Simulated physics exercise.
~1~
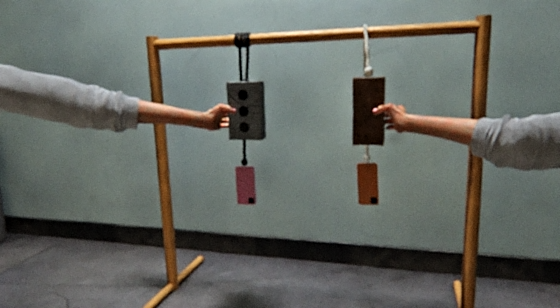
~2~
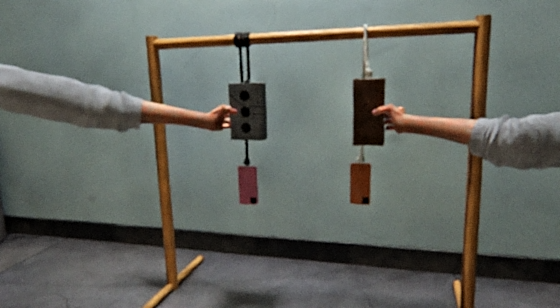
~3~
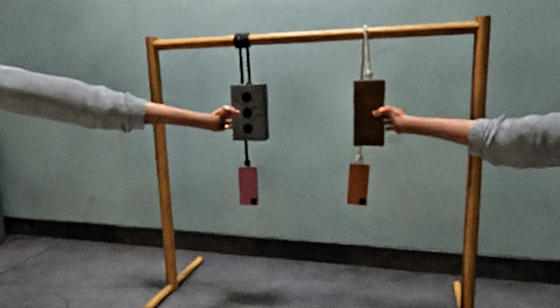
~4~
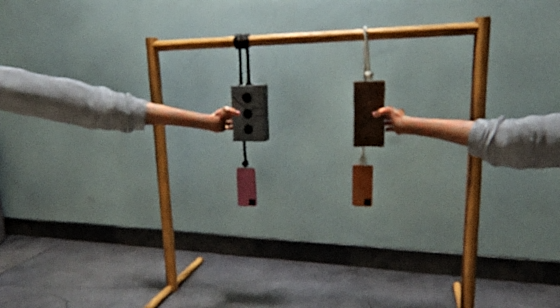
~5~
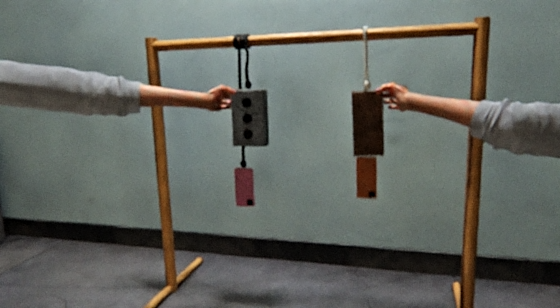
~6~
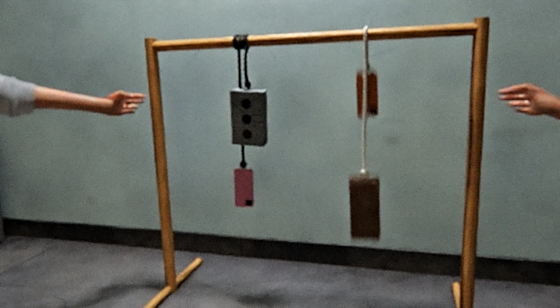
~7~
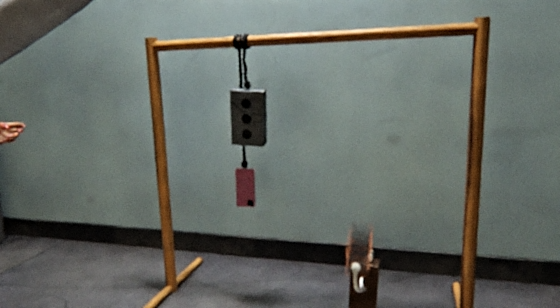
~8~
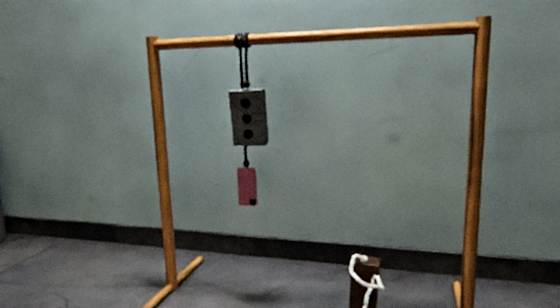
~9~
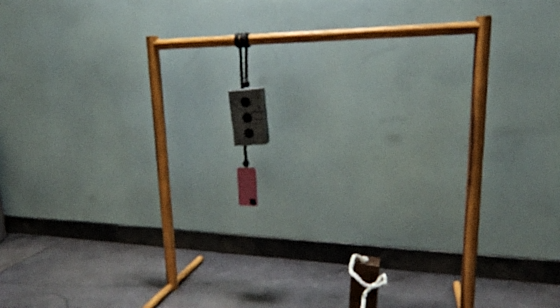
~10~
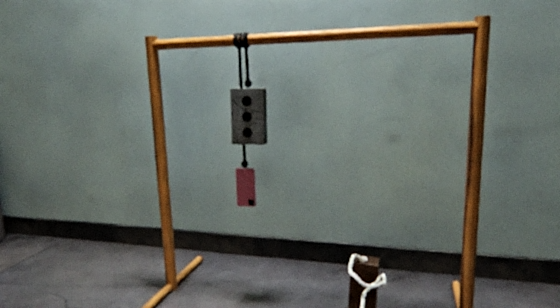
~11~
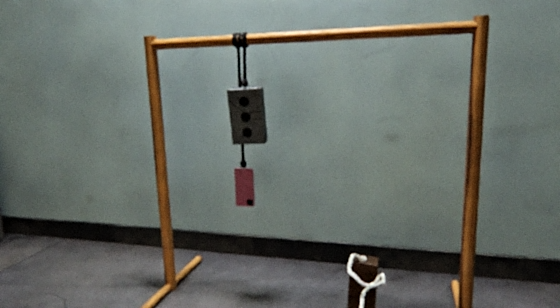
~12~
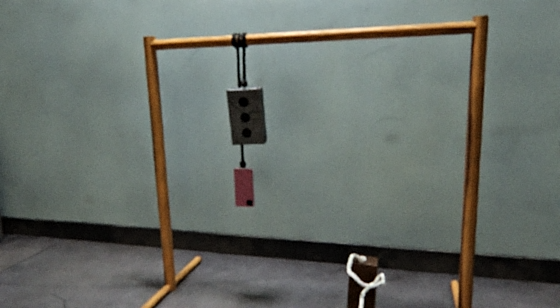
A brown brick hangs by a pale rope from a wooden rail, with an orange phone dangling beneath it, beside a grey paver on a dark rope with a pink phone below. Two hands reach in from either side and steady the blocks, then let go and draw back. The brick drops at once, and its phone shoots up toward the rail as the rope runs over. Rope and phone then come down after the brick, which lands on the floor. The paver stays hanging with its pink phone, while the brick stands below with the pale rope draped over it.
